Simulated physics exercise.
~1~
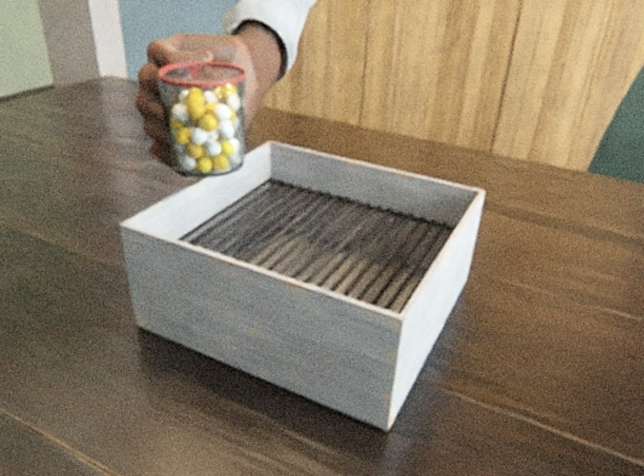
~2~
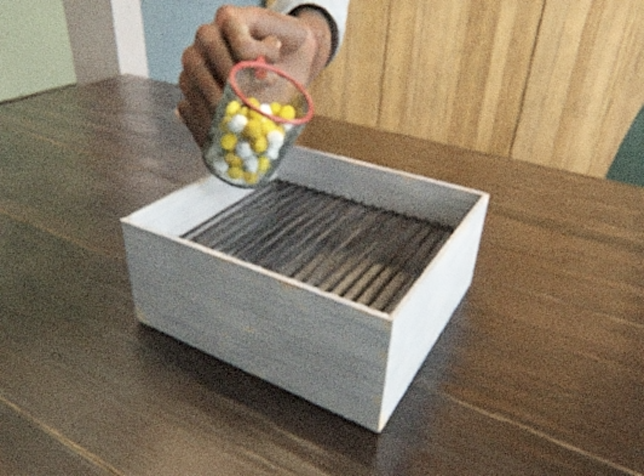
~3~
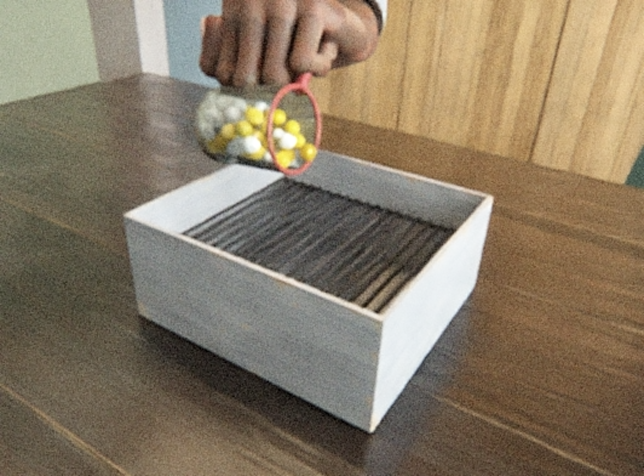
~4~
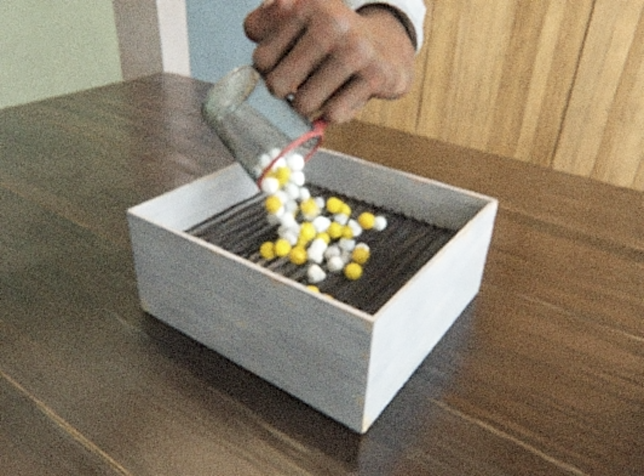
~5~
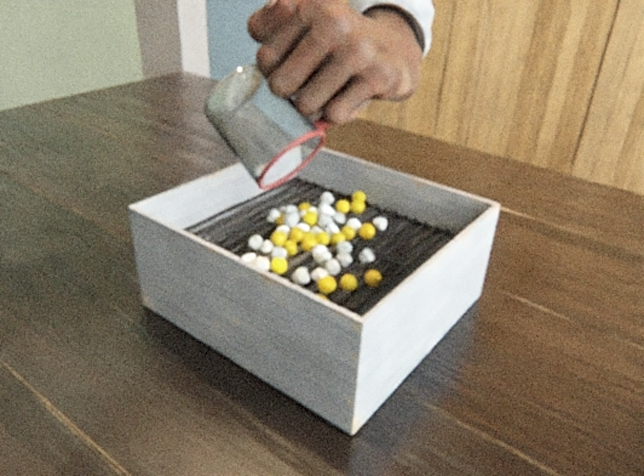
At the start, a hand holds a clear, red-rimmed cup of yellow and white balls upright above a pale open box on a dark wooden table, with a row of dark wires inside the box. The hand tips the cup to the right until it lies on its side, the balls gathering toward the rim. It then turns the cup further, mouth down, and the balls tumble out onto the wires. The cup empties as the view drifts slightly sideways. Finally, the yellow and white balls rest mixed together on top of the wires, beneath the empty, tilted cup.
